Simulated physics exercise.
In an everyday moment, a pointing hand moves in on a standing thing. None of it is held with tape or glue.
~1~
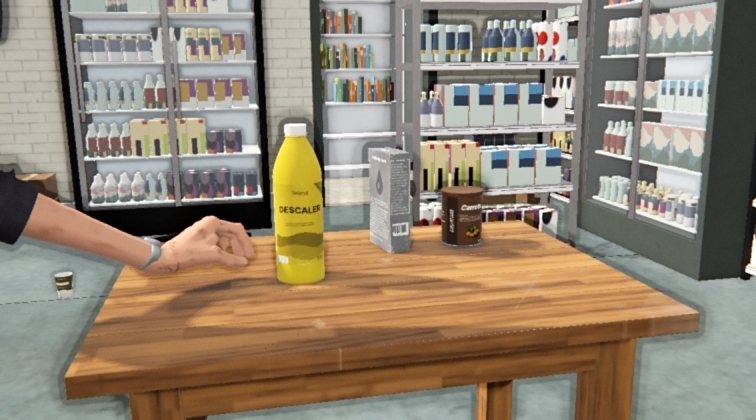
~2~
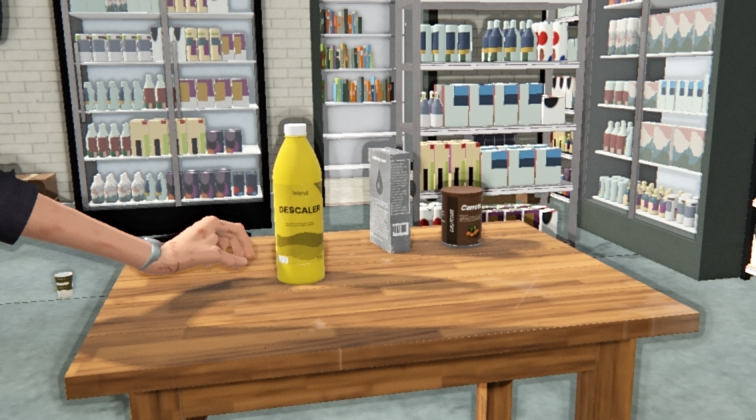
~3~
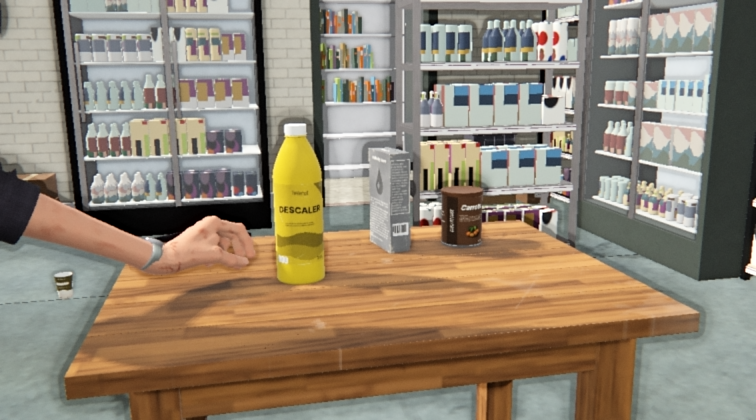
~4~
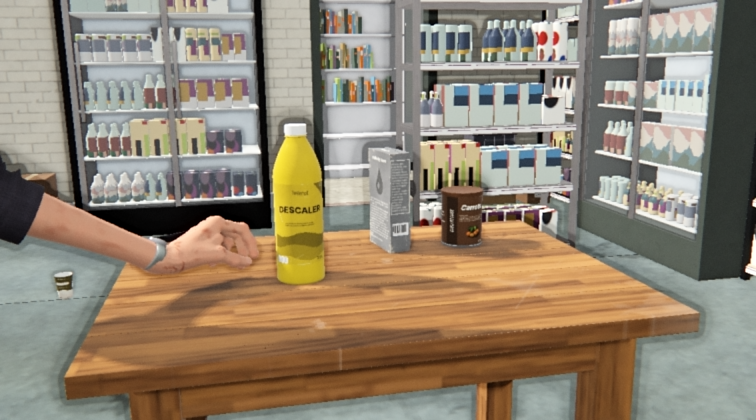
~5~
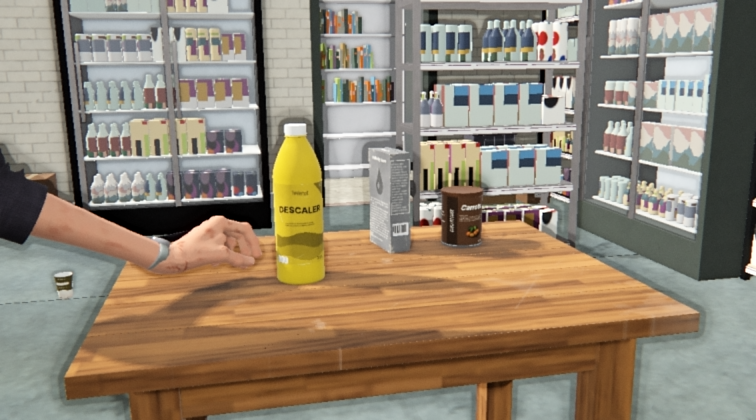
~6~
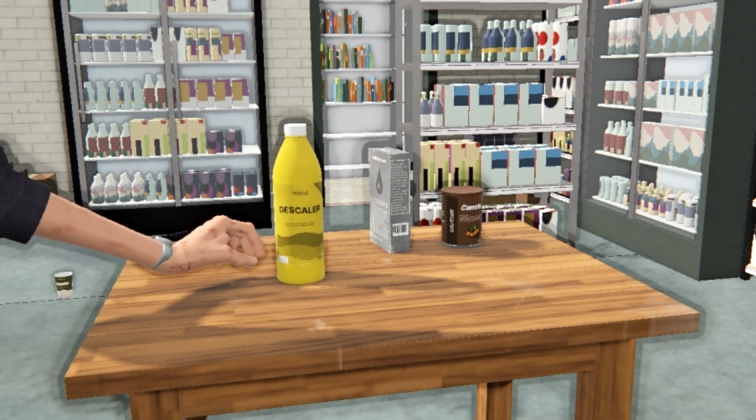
A bare forearm with a dark sleeve and a wristband reaches in from the left over a wooden table in a shop, seen from slightly above the tabletop. A yellow descaler bottle with a white cap stands near the hand, with a grey box and a dark brown tin behind it to the right, before stocked shelves. The hand edges very slightly toward the bottle, while everything else and the camera stay still.
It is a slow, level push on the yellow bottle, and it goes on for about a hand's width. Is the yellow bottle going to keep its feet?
My guess is it holds its balance.
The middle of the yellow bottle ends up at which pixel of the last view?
At about (366, 199).
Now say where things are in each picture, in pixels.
The first frame shows yellow bottle (298, 203).
The second frame shows yellow bottle (298, 203).
The third frame shows yellow bottle (298, 203).
The fourth frame shows yellow bottle (298, 203).
The fifth frame shows yellow bottle (298, 203).
The sixth frame shows yellow bottle (298, 203).
Then, 0.60 s past the last view, yellow bottle displaced a little near (309, 202).
Then, 1.10 s past the last view, yellow bottle displaced about its own width near (332, 201).
Then, 1.60 s past the last view, yellow bottle displaced about its own width near (355, 200).
Finally, moved from the start, yellow bottle. Final places as the last picture's camera would see them, yellow bottle near (366, 199).
